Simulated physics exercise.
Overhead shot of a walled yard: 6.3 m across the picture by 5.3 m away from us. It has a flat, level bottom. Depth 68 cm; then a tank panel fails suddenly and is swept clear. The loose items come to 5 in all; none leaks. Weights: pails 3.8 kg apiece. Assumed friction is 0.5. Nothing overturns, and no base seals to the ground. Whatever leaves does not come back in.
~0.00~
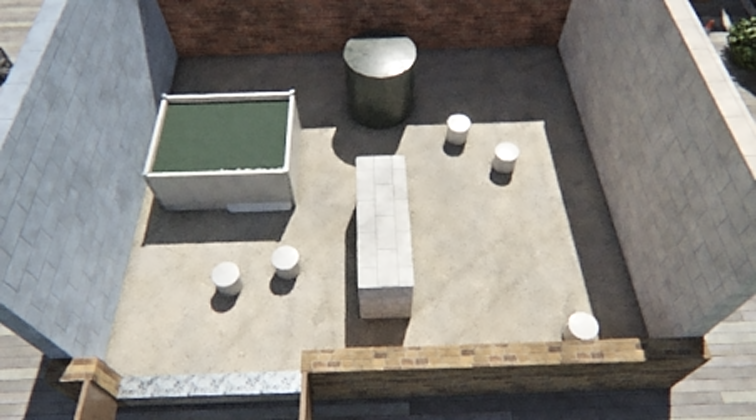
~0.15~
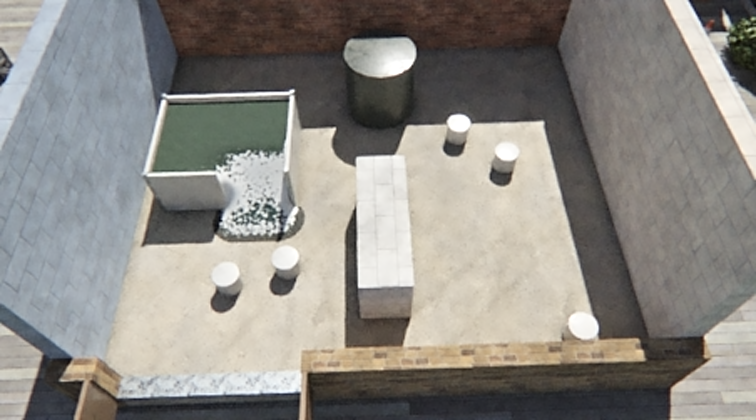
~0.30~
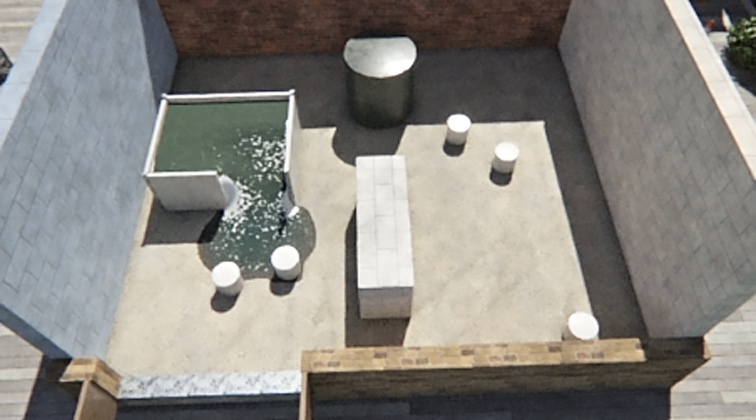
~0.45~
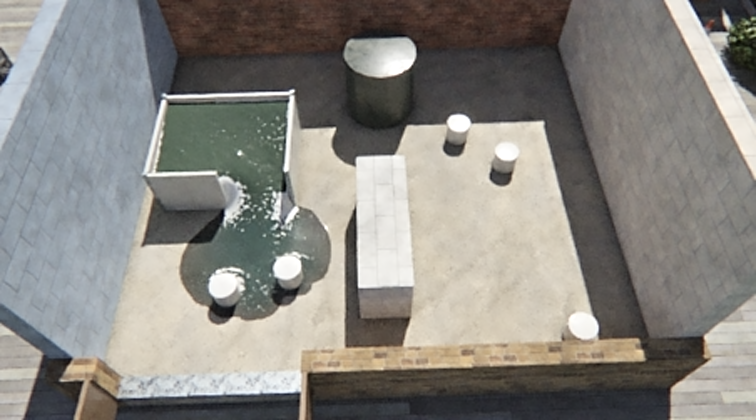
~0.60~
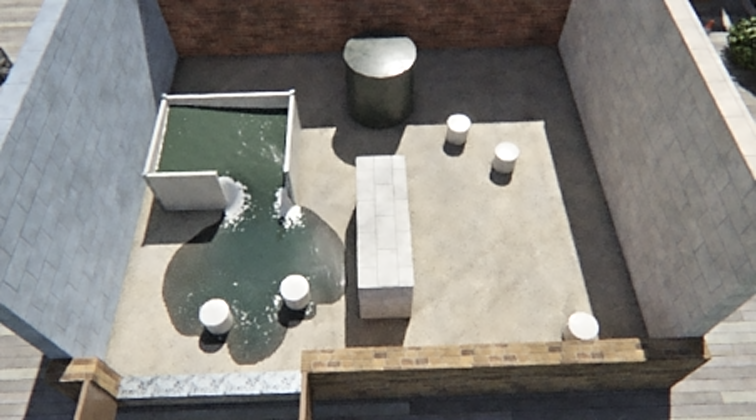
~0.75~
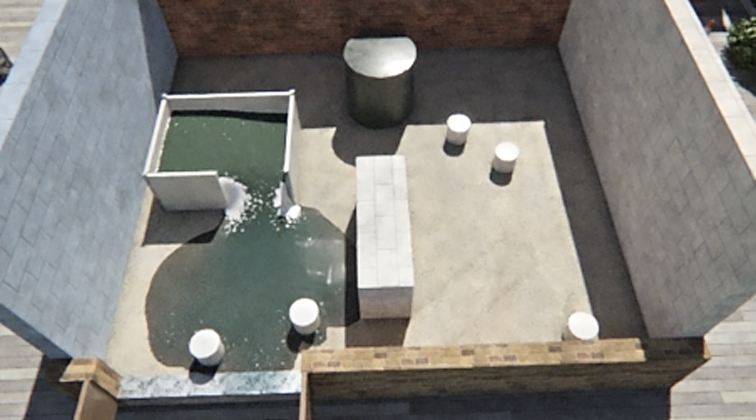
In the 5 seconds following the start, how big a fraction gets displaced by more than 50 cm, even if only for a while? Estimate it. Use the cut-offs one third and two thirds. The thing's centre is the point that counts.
One to two thirds.
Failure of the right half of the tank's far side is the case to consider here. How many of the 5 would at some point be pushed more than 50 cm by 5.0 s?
Then 0 of them would.
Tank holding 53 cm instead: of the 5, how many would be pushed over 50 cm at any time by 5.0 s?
In that case 3 of them.
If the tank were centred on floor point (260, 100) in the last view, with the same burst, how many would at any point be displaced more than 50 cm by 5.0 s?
The count would be 3.
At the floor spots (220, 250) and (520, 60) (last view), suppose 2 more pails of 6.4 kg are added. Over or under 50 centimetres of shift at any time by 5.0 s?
In order: Beyond it, within it.
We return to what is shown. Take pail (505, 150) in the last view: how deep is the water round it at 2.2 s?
Roughly 0 cm.
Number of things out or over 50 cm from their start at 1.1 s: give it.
The number by then is 2.
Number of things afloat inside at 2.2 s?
I get 0.
After 1.1 s 2 of 5 are over 50 cm from their spots; 1 afloat.
After 2.2 s 2 of 5 are over 50 cm from their spots; 0 afloat.
After 3.5 s 3 of 5 are over 50 cm from their spots; 1 afloat.
After 5.0 s 3 of 5 are over 50 cm from their spots, and 3 have been at some point; 1 afloat.
